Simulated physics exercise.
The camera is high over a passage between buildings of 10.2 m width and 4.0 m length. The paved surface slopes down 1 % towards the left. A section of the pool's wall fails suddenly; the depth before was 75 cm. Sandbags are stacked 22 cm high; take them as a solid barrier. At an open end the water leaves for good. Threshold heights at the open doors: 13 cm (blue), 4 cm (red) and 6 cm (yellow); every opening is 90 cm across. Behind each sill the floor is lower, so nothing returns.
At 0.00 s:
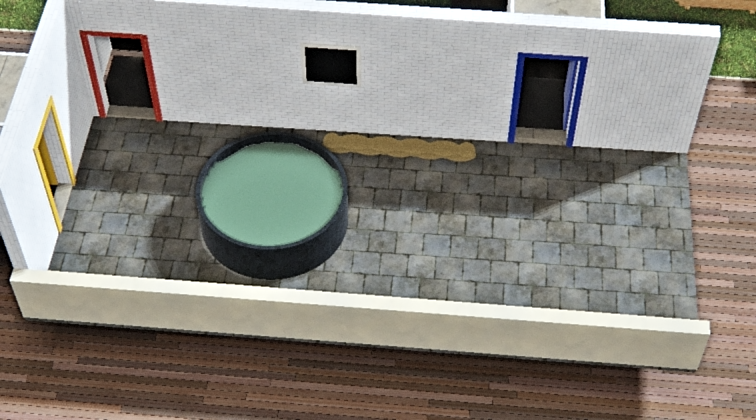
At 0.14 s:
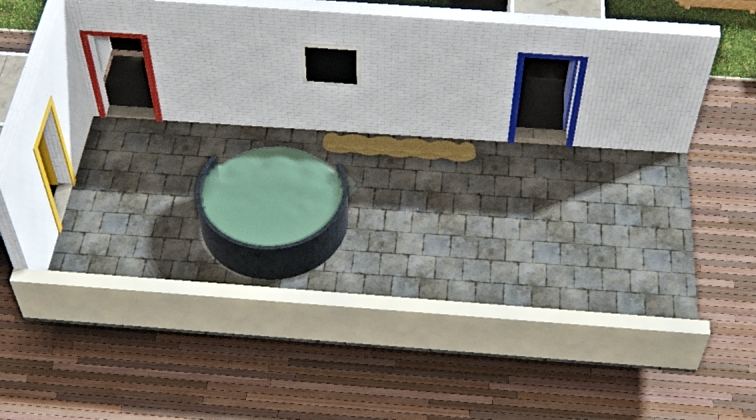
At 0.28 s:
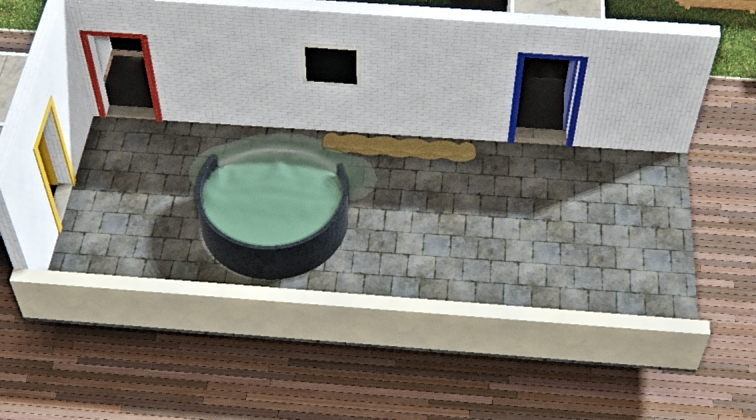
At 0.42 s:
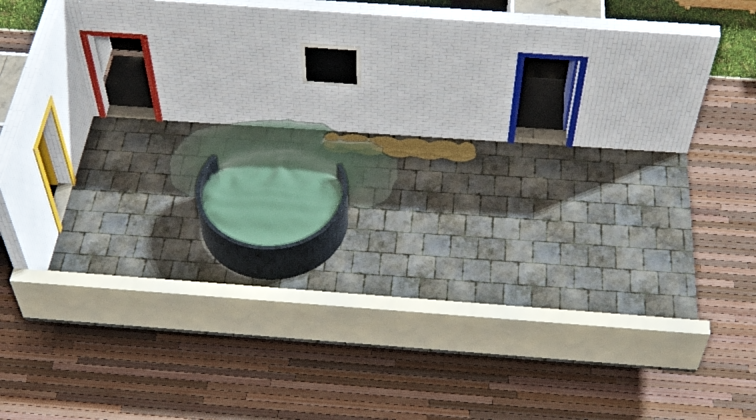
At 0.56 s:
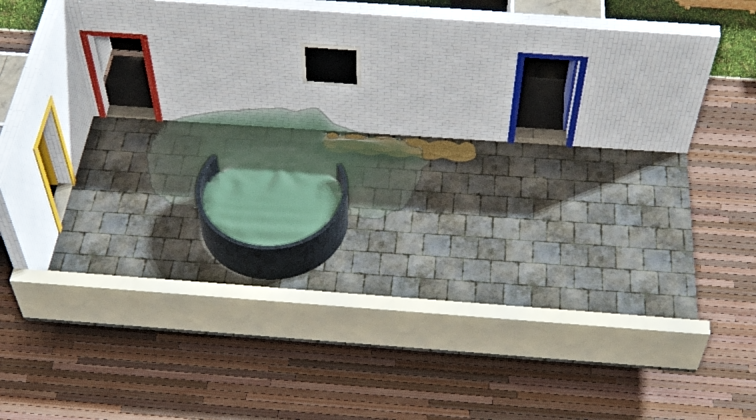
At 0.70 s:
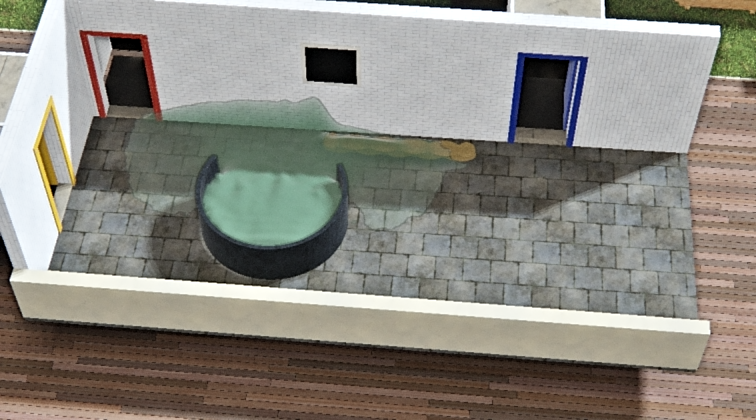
The footage shows a round dark-walled pool of green water in a paved, white-walled passage; the rear section of its wall gives way, and water pours out, spreading across the paving to both sides and rising against the back wall.
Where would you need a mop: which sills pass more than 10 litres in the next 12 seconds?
Within that time: At the blue door it does not reach the limit; at the red door it goes over the limit; at the yellow door it goes over the limit.
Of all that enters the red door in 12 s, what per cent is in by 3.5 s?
Some 35 per cent by then.
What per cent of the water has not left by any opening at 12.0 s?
Some 60 per cent remains.
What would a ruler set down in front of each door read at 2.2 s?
In cm: Blue 8, red 18, yellow 13.
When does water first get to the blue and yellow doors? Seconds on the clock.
Arrival: Blue 1.6 s, yellow 1.6 s.
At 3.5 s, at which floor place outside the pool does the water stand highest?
At about (43, 288).
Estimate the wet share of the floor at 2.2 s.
About 50 per cent.
After 1.4 s water covers 25 % of the floor and is deepest (55 cm) near (293, 135); blue door not reached, red door 11 cm at the sill, 7 L in, yellow door not reached.
After 2.2 s water covers 50 % of the floor and is deepest (40 cm) near (102, 123); blue door 8 cm at the sill, 0 L in, red door 18 cm at the sill, 35 L in, yellow door 13 cm at the sill, 1 L in.
After 3.5 s water covers 75 % of the floor and is deepest (34 cm) near (43, 288); blue door 5 cm at the sill, 0 L in, red door 18 cm at the sill, 121 L in, yellow door 15 cm at the sill, 49 L in.
After 7.0 s water covers 95 % of the floor and is deepest (16 cm) near (218, 310); blue door 1 cm at the sill, 0 L in, red door 11 cm at the sill, 273 L in, yellow door 9 cm at the sill, 101 L in.
After 12.0 s water covers 95 % of the floor and is deepest (12 cm) near (48, 270); blue door 5 cm at the sill, 0 L in, red door 9 cm at the sill, 369 L in, yellow door 7 cm at the sill, 119 L in.
